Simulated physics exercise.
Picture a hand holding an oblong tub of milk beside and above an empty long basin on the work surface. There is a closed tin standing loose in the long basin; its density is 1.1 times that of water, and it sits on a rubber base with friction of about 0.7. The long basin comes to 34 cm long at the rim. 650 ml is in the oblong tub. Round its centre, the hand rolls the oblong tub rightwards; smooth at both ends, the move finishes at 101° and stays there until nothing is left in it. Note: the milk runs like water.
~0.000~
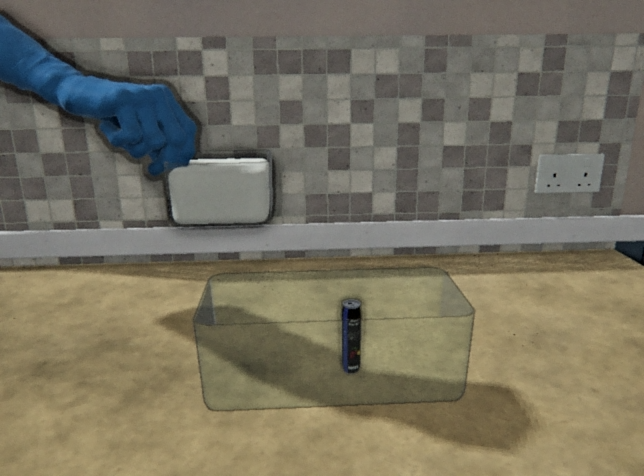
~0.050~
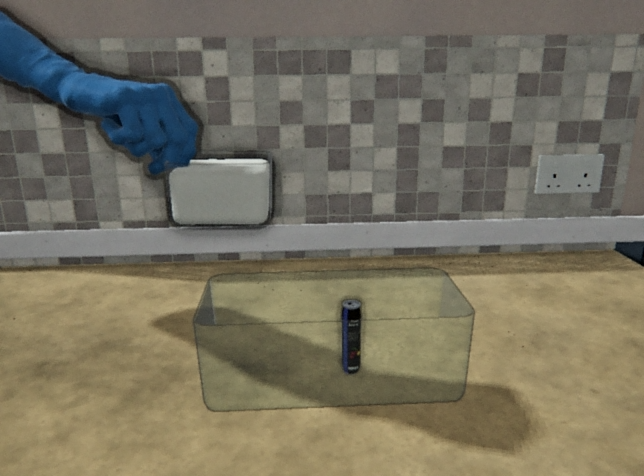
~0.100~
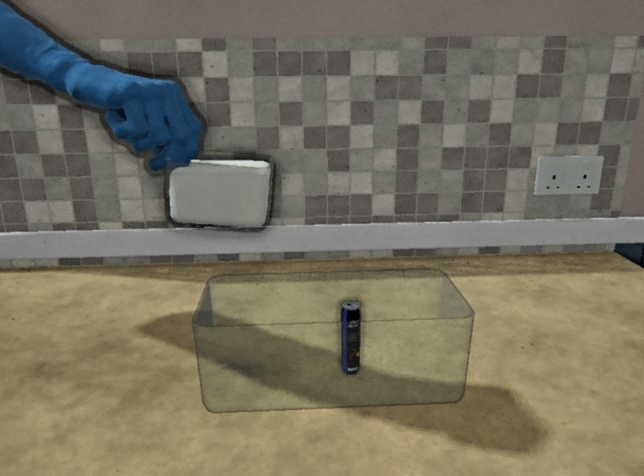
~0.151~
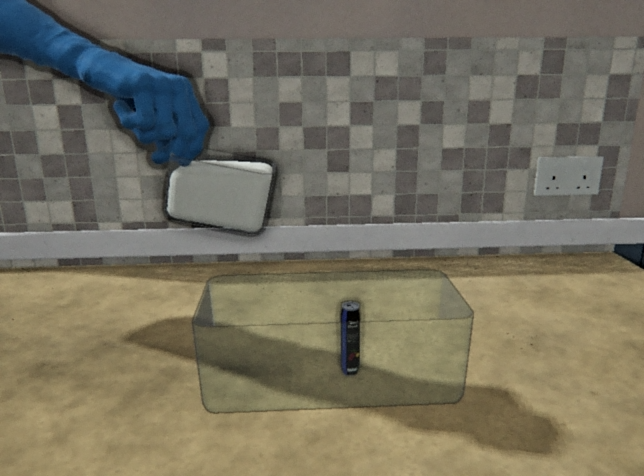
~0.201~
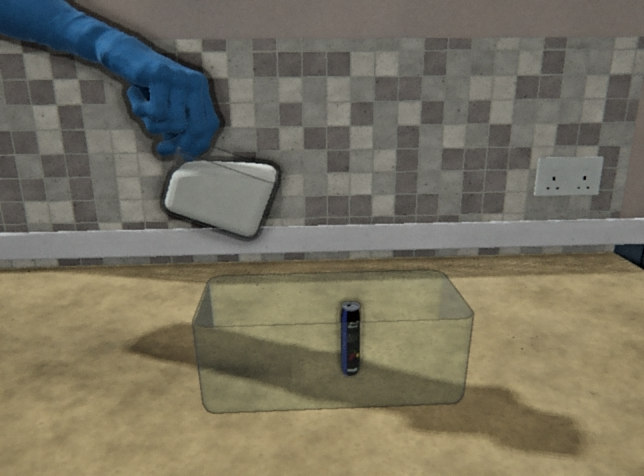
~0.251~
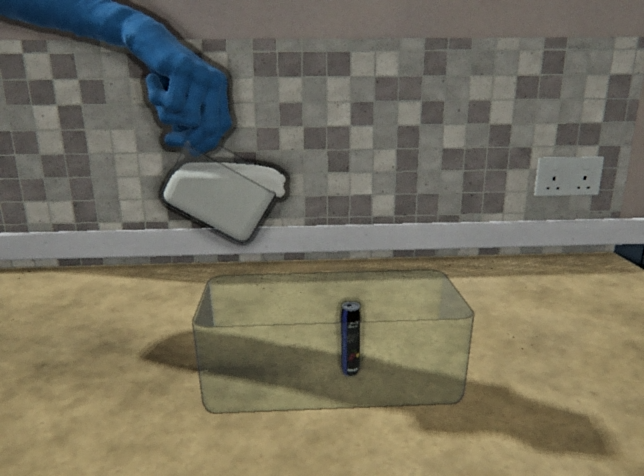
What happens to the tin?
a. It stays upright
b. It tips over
b, it tips over.
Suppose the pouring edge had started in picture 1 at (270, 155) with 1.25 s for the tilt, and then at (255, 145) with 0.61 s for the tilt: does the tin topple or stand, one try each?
Trial 1 - tin stays standing; trial 2 - tin tips.
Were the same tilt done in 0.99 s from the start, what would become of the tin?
With that tilt, the tin stays on its base.
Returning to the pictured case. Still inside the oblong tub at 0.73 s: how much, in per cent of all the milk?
8 per cent or thereabouts.
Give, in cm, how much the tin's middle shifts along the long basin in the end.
It finishes around 6.5 cm from where it began.
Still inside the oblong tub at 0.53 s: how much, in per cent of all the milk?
At that time about 32 in a hundred parts are still held.
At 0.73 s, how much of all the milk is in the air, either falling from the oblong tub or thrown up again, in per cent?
8 per cent, roughly.
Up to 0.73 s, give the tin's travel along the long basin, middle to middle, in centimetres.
Near 3 cm.
After 0.53 s the tilt is 90° and 32 per cent is still to pour; the tin stands where it began.
After 0.73 s the tilt is 101° and 8 per cent is still to pour; the tin leans 26°.
After 0.94 s the tilt is 101° and 1 per cent is still to pour; the tin lies on its side.
After 1.17 s the tilt is 101° and 0 per cent is still to pour; the tin lies on its side.
In the end the tin lies on its side.
